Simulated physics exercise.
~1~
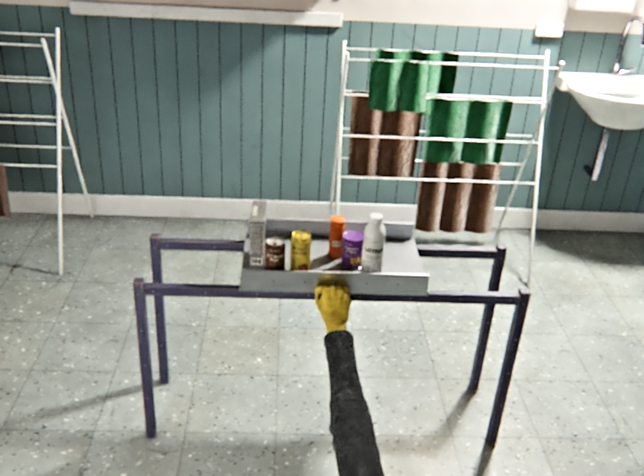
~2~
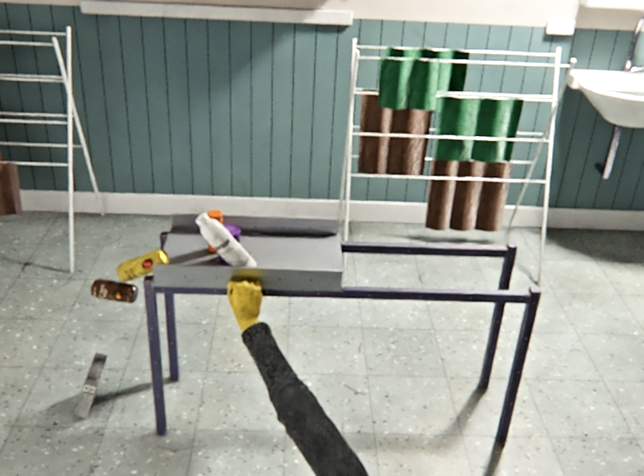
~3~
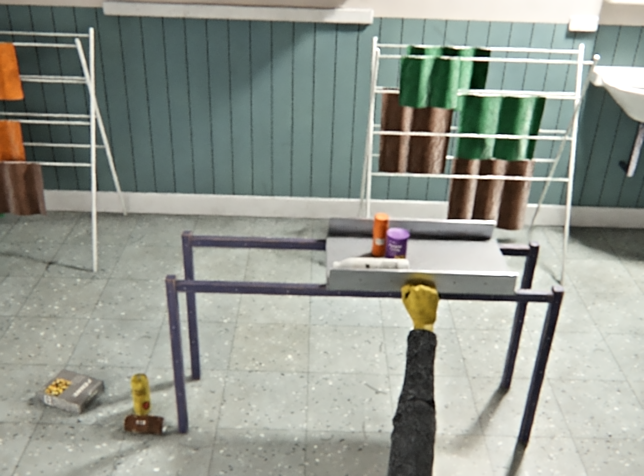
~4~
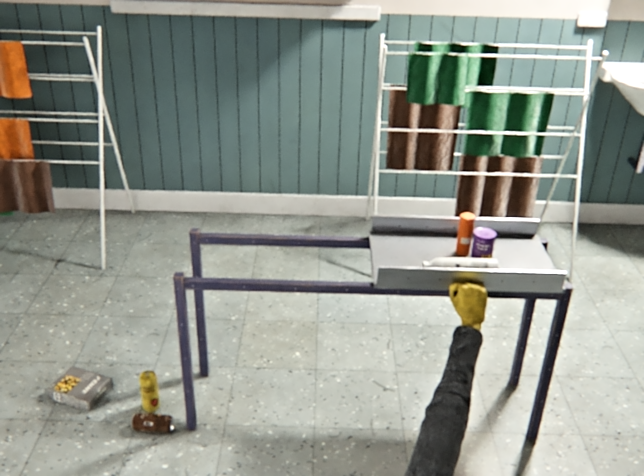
In a tiled room, a gloved hand slides a tray left, spilling three items, then right.
